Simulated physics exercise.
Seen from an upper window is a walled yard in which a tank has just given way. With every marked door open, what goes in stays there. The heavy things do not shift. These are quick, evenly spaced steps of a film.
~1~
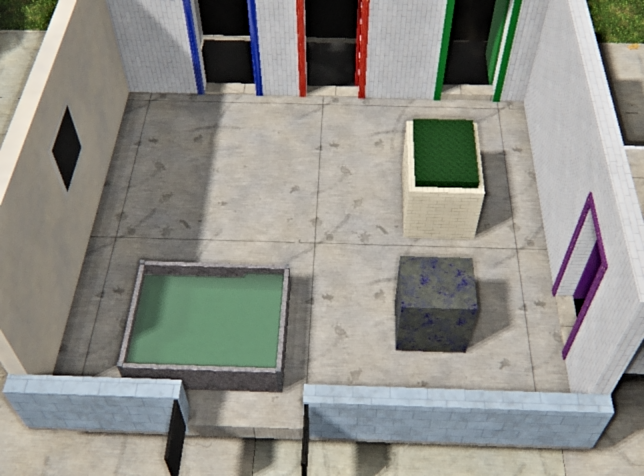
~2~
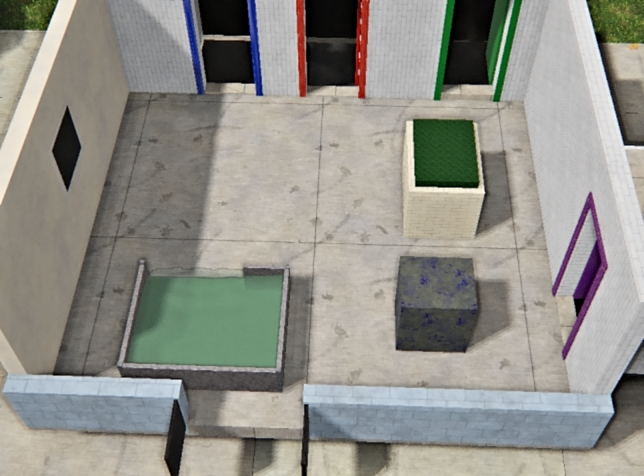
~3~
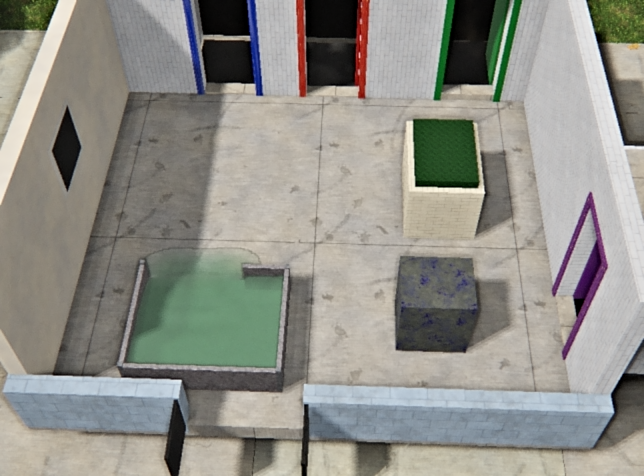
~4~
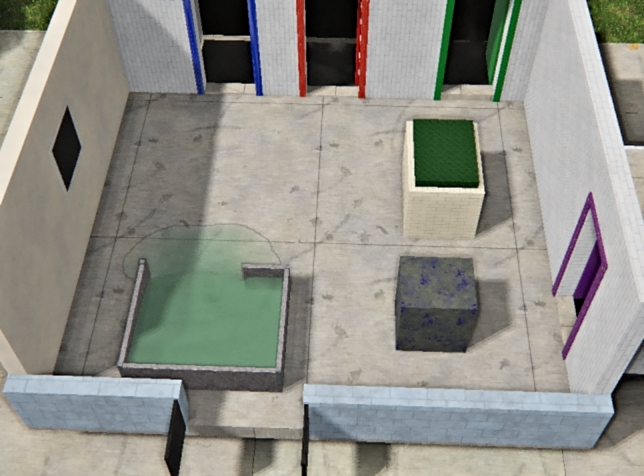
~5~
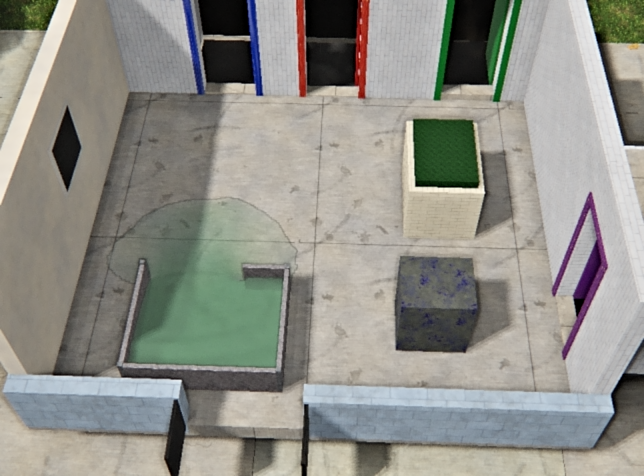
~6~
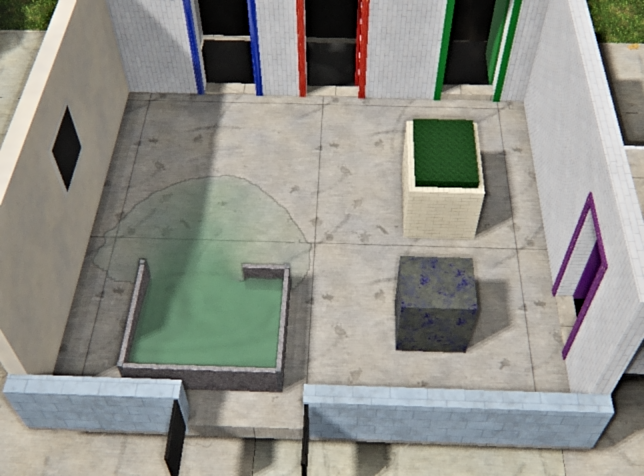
The clip shows a walled yard with a rectangular tank of green water beside two blocks; part of the tank's far wall disappears, and water pours through the gap, spreading across the paving in a widening, rounded sheet.
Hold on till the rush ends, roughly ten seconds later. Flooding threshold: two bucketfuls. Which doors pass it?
At the end, the purple door will most likely keep inside the limit. The green door will most likely keep inside the limit. The blue door will most likely go past the limit. The red door will most likely go past the limit.
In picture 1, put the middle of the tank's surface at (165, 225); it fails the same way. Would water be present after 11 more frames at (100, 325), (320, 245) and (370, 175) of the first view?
Well, in the order you listed them, they'd be unreached, unreached and unreached.
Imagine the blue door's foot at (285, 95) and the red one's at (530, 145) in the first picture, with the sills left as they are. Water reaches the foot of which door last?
Result: The one in purple.
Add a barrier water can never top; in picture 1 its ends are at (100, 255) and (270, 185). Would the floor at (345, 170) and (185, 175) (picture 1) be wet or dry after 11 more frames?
Soaked, not wet.
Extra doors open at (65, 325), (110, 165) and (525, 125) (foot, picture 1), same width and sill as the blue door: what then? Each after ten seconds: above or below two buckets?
Result, in listed order - misses the mark, beats the mark, beats the mark.
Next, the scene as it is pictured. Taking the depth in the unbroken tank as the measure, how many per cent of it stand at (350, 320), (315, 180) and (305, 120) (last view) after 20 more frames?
Estimate: 0, 4, 10 %.
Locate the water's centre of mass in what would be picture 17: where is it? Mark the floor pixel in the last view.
The balance point is around (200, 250).
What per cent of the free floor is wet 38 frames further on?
I make it 50 per cent.
A moment on, water covers 30 % of the floor; the purple door not reached, the green door not reached, the blue door wet at the sill, nothing in, the red door not reached.
Next, water covers 35 % of the floor; the purple door not reached, the green door not reached, the blue door over two buckets in, the red door not reached.
Then, water covers 40 % of the floor; the purple door not reached, the green door not reached, the blue door far over two buckets in, the red door under two buckets in.
Later, water covers 50 % of the floor; the purple door not reached, the green door wet at the sill, nothing in, the blue door far over two buckets in, the red door over two buckets in.
In the end, water covers 85 % of the floor; the purple door wet at the sill, nothing in, the green door wet at the sill, nothing in, the blue door far over two buckets in, the red door over two buckets in.
